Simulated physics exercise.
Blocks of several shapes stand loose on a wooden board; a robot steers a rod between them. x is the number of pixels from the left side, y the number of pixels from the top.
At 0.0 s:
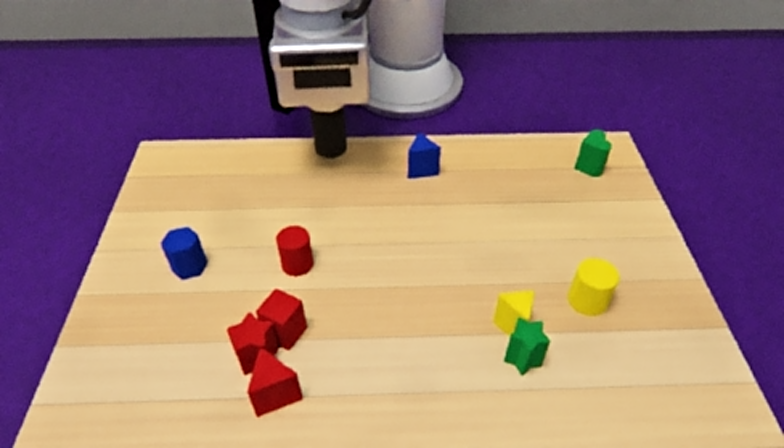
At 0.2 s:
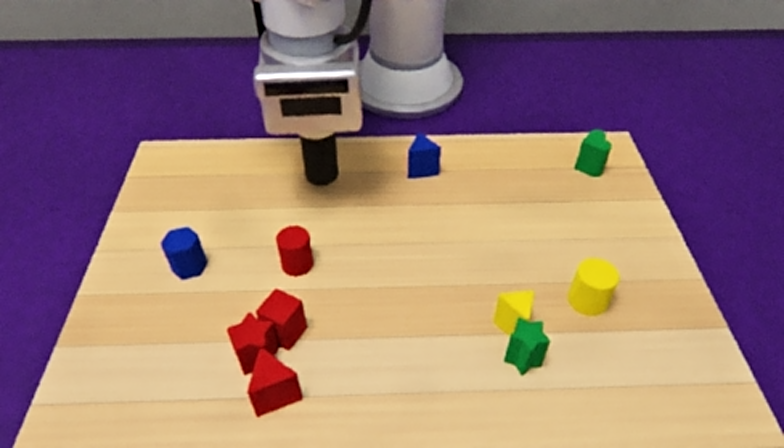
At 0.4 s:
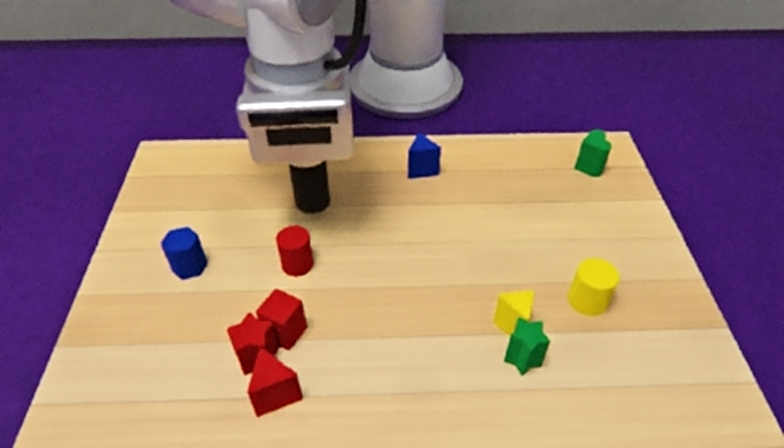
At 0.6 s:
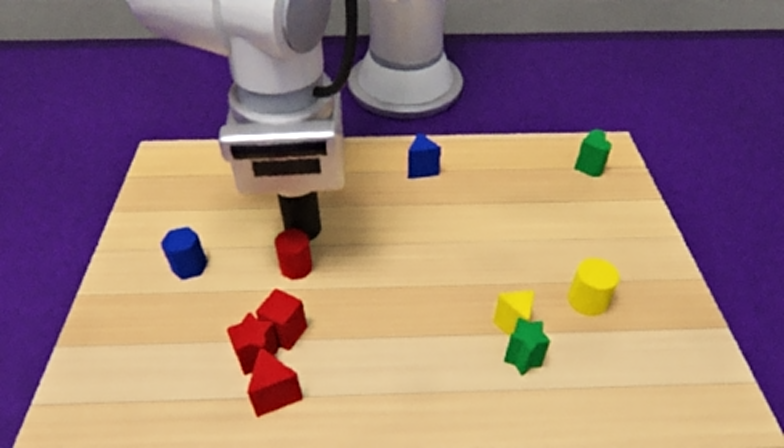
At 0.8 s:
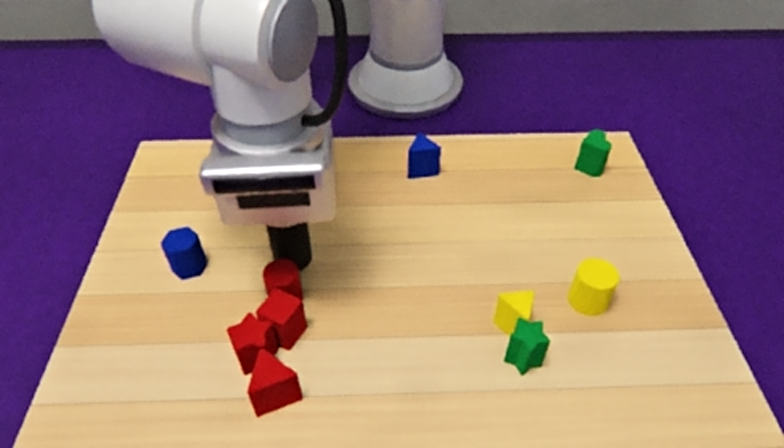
A robot arm lowered its black rod down the wooden board toward the viewer and pushed the red cylinder up close to the red cube, while the other colored blocks stayed still.
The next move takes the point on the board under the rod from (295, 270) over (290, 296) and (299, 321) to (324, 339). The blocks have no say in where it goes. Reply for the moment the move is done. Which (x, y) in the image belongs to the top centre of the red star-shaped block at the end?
Pixel (237, 351).
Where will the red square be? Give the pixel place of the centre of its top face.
When the path ends, it will be at (276, 343).
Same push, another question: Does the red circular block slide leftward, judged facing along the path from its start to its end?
Going by the path, no.
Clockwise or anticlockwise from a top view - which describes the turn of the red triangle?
The block spins anticlockwise.
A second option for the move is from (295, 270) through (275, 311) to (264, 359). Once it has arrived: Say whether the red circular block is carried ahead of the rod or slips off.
I believe the red circular block keeps its place ahead of the rod.
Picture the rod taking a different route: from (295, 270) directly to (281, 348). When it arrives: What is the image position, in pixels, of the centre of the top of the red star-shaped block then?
About (212, 379).
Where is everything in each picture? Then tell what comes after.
Tip of the rod (331, 149), middles of tops, red star-shaped block (249, 331), red triangle (269, 371), red square (279, 305), red circular block (293, 236), in the first picture.
Rod (322, 175), nothing pushed, in the second picture.
Rod (313, 202), nothing pushed, in the third picture.
Rod (303, 230), red circular block (291, 240), in the fourth picture.
Rod (293, 258), red star-shaped block (249, 331), red triangle (269, 371), red square (279, 305), red circular block (280, 271), in the fifth picture.
The first path, step by step. Halfway along, rod (290, 298); red star-shaped block (237, 351), turned 35° clockwise; red triangle (268, 378), turned 20° anticlockwise; red square (275, 337), turned 60° anticlockwise; red circular block (261, 310).
At the end, rod (322, 327); red star-shaped block (237, 351), turned 40° clockwise; red triangle (268, 380), turned 20° anticlockwise; red square (276, 343), turned 60° anticlockwise; red circular block (260, 316).
